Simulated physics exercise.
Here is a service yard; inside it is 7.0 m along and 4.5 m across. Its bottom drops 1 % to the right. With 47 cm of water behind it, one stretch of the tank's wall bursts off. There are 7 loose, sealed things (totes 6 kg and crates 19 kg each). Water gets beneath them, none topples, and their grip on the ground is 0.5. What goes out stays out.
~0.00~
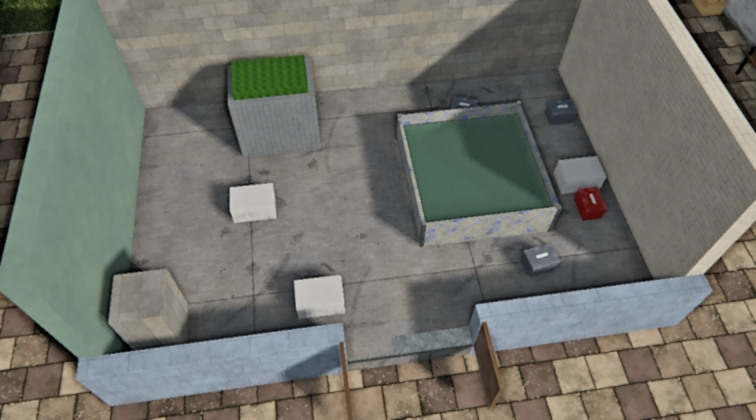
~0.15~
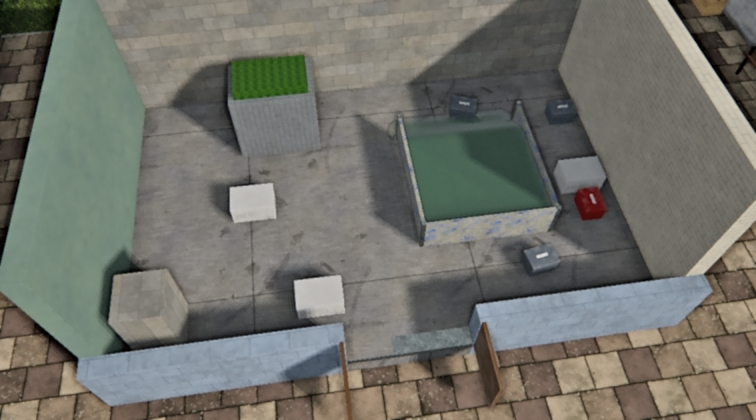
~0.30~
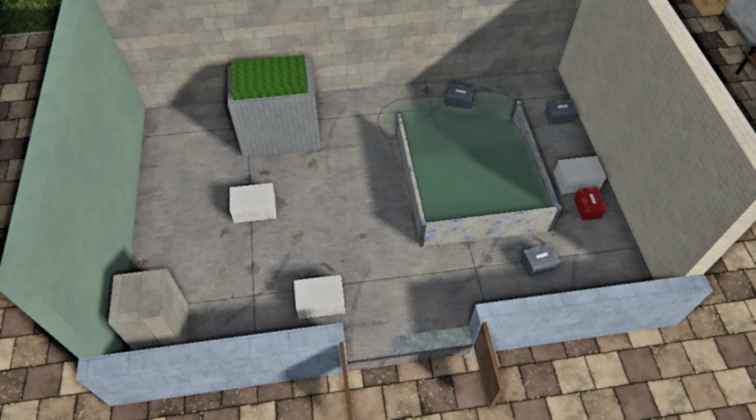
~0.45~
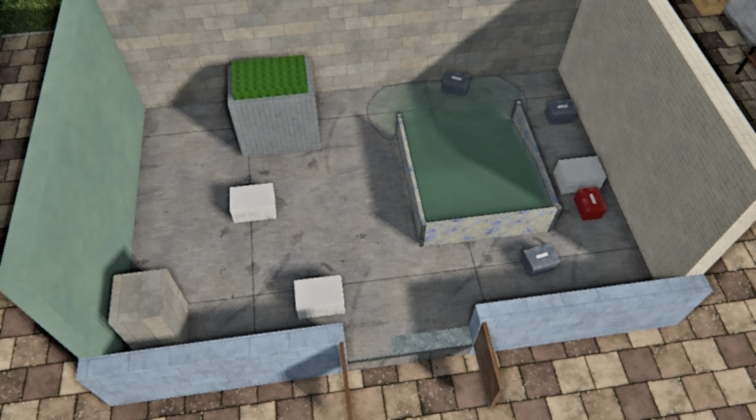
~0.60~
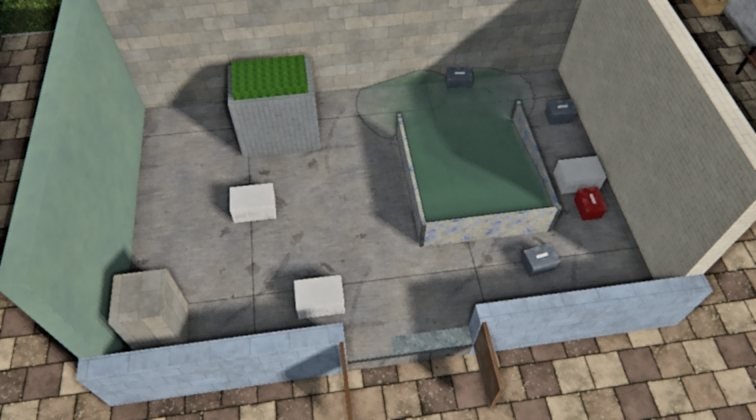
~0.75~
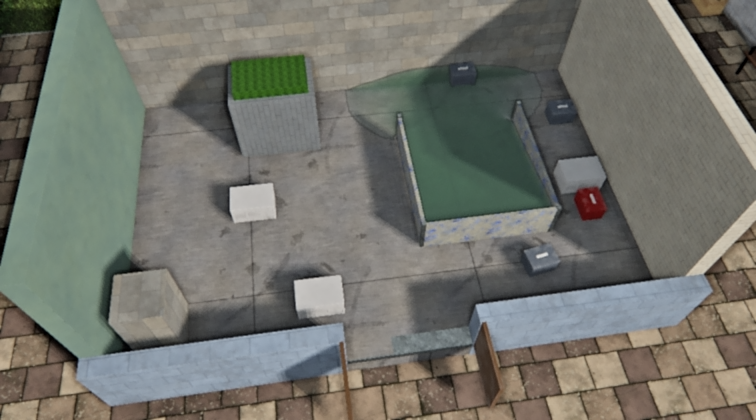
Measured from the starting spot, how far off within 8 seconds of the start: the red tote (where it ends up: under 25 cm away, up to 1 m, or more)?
The red tote ends far away.
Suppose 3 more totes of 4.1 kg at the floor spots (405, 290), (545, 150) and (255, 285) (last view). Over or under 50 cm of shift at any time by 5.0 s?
In turn: Less, over, less.
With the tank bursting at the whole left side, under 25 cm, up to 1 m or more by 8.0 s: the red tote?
Then the red tote stays put.
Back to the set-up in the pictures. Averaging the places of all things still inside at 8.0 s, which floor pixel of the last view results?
At about (403, 274).
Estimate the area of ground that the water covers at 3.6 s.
Some 20 m2.
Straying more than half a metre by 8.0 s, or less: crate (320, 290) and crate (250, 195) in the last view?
In that order: Less, less.
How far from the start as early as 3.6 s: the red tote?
Roughly 100 cm by then.
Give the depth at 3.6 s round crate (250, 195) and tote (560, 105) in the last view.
About 1 and 9 cm.
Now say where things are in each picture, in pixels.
The red tote at (592, 199) rests on the ground; water covers 3.4 m2; 0 of 7 have shifted, in the first picture.
The red tote at (592, 199), on the bottom; 4.2 m2 under water; 0 of 7 have shifted, in the second picture.
The red tote at (592, 199) rests on the ground; 5.1 m2 under water; 1 of 7 have shifted, in the third picture.
The red tote at (592, 199) rests on the ground; water covers 6.2 m2; 1 of 7 have shifted, in the fourth picture.
The red tote at (592, 199), on the bottom; water covers 6.7 m2; 1 of 7 have shifted, in the fifth picture.
The red tote at (592, 199), on the bottom; water covers 7.0 m2; 1 of 7 have shifted, in the sixth picture.
After 1.6 s the red tote is near (592, 199), 0.0 m from its start, aground; 0 of 7 are out; 1 afloat.
After 3.6 s the red tote is near (608, 263), 1.0 m from its start, aground; 0 of 7 are out; 3 afloat.
After 5.6 s the red tote is near (567, 289), 1.6 m from its start, afloat; 0 of 7 are out; 4 afloat.
After 8.0 s the red tote is near (369, 329), 3.8 m from its start, afloat; 0 of 7 are out; 5 afloat.
